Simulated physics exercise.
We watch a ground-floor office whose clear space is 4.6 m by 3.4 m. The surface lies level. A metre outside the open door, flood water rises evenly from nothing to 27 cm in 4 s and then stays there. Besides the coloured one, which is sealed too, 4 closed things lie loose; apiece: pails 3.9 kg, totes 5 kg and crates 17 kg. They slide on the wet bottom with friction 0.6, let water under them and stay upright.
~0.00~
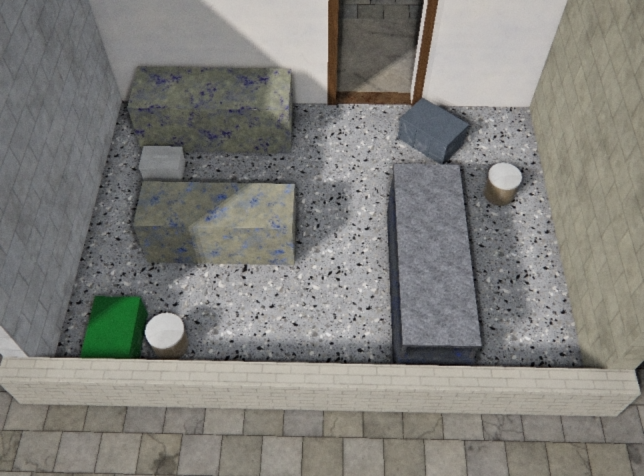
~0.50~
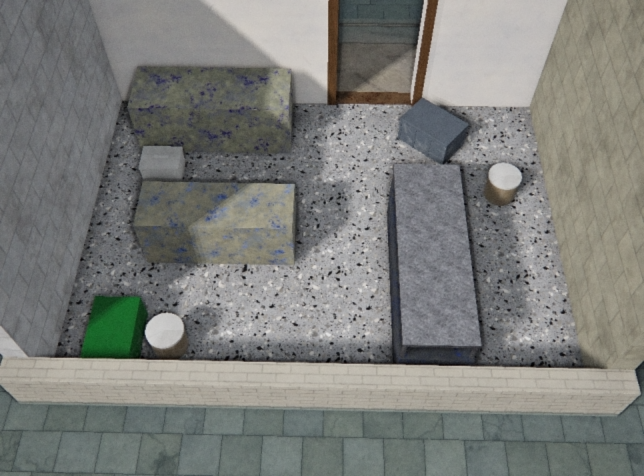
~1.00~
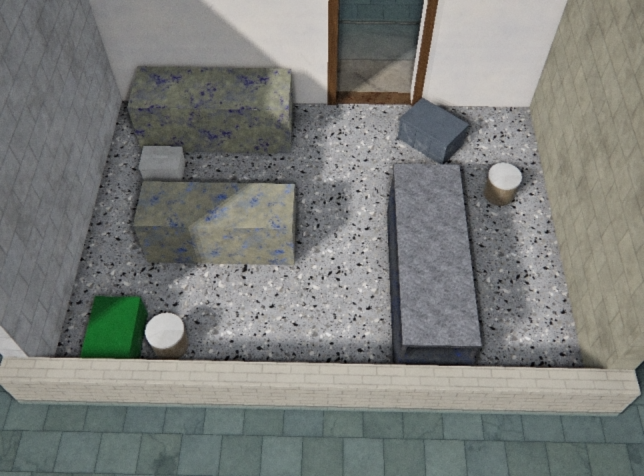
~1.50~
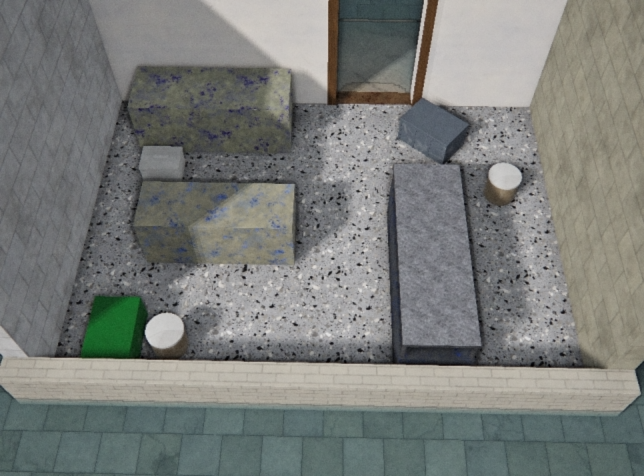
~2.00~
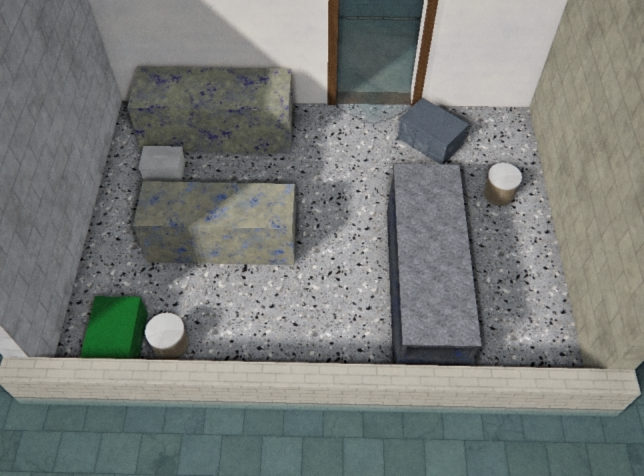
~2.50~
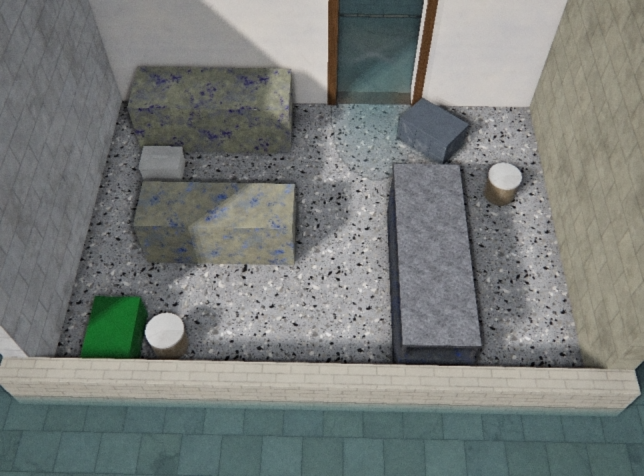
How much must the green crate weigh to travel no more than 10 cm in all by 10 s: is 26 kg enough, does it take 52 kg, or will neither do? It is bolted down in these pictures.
Verdict: Only the larger load is enough.
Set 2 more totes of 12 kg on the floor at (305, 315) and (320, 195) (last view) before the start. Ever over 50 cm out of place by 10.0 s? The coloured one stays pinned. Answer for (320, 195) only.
It is past it.
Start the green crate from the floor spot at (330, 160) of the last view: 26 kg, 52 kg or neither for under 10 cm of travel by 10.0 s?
It takes the larger.
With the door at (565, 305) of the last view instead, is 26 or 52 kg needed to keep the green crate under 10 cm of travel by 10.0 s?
Then the lower weight is enough.
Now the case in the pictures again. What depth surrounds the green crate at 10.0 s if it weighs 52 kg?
Roughly 13 cm.
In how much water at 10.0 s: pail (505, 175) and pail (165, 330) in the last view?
Roughly 7 and 11 cm.
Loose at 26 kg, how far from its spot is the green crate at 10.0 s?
About 60 cm.
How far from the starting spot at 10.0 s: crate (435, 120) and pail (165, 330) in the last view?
In that order: 40 cm, 100 cm.
After 3.5 s the green crate would be 0 cm from its start with 26 kg and 0 cm from its start with 52 kg; 0 cm of water round it then.
After 4.5 s the green crate would be 0 cm from its start with 26 kg and 0 cm from its start with 52 kg; 0 cm of water round it then.
After 7.0 s the green crate would be 4 cm from its start with 26 kg and 0 cm from its start with 52 kg; 8 cm of water round it then.
After 10.0 s the green crate would be 67 cm from its start with 26 kg and 0 cm from its start with 52 kg; 13 cm of water round it then.
